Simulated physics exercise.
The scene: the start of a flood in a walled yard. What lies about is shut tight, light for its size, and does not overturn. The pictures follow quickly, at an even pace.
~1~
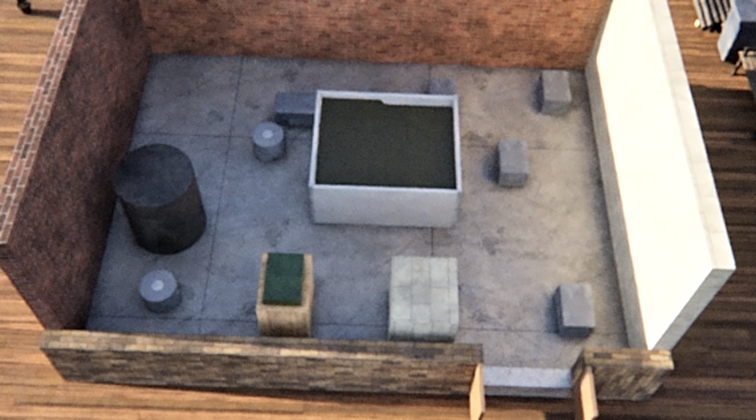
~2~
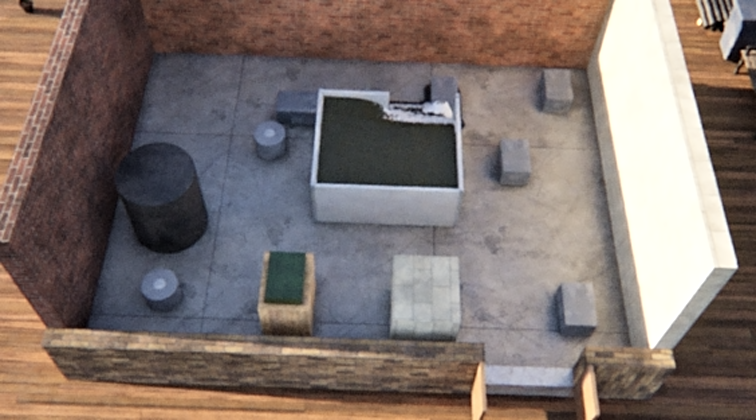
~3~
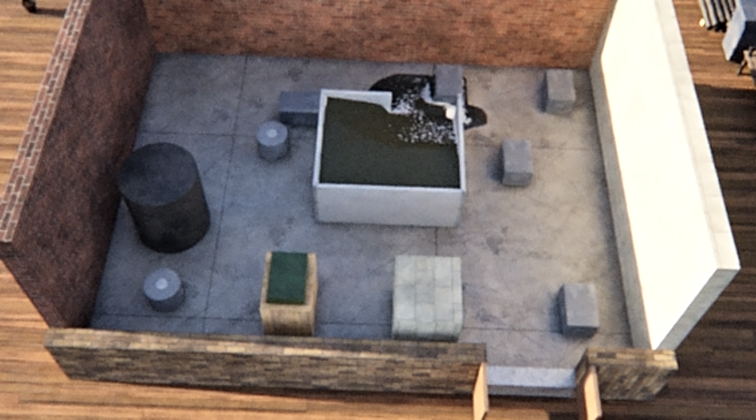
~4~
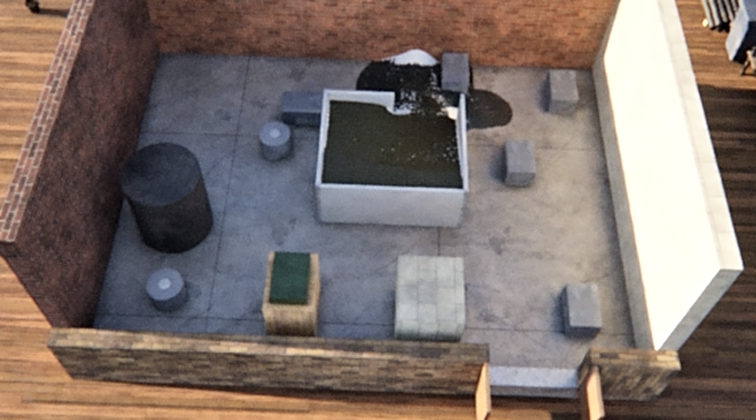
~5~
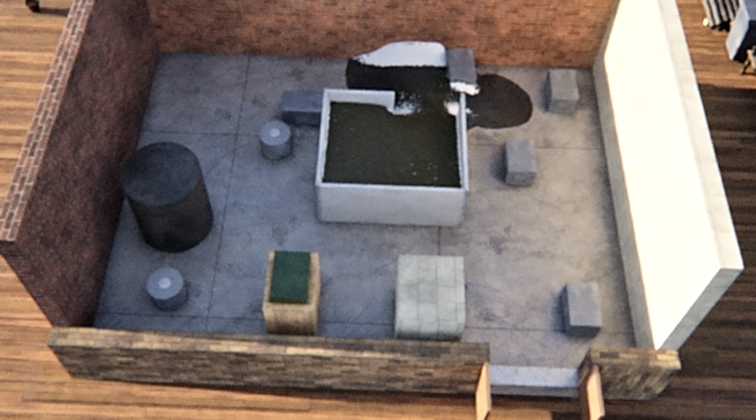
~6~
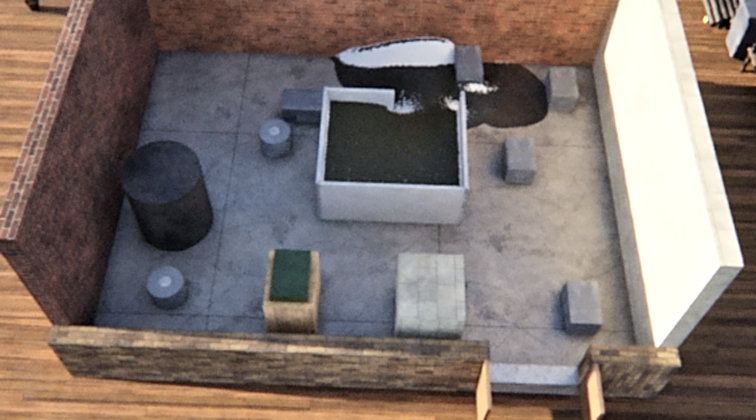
In the video, dark liquid pours through a gap at the back of a white-walled tank in a walled yard, spreading across the grey floor behind it, while one grey block near the gap shifts slightly.
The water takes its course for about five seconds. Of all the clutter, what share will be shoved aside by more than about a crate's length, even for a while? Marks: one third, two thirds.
That comes to between one and two thirds.
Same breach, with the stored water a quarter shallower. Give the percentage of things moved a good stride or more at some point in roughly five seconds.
I make it 30 per cent.
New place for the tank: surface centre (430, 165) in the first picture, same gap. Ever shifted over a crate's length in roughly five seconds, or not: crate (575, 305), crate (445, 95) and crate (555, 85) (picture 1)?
In turn: That far or more, pushed that far, shifted that much.
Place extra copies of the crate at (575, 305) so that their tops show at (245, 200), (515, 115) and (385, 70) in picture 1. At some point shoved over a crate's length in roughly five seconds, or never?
As listed: Never so far, short of that, pushed that far.
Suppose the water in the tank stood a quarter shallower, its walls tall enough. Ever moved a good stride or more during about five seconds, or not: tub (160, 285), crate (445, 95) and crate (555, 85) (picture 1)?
One after the other: Less than that, pushed that far, that far or more.
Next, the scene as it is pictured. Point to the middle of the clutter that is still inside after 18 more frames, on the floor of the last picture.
Close to (417, 225).
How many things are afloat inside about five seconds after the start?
I count 1.
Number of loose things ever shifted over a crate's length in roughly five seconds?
It comes to 3.
A moment on, 1 of 7 are well off their spots; 1 afloat.
Next, 2 of 7 are well off their spots; 2 afloat.
Later, 2 of 7 are well off their spots; 0 afloat.
In the end, 3 of 7 are well off their spots, and 3 have been at some point; 1 afloat.
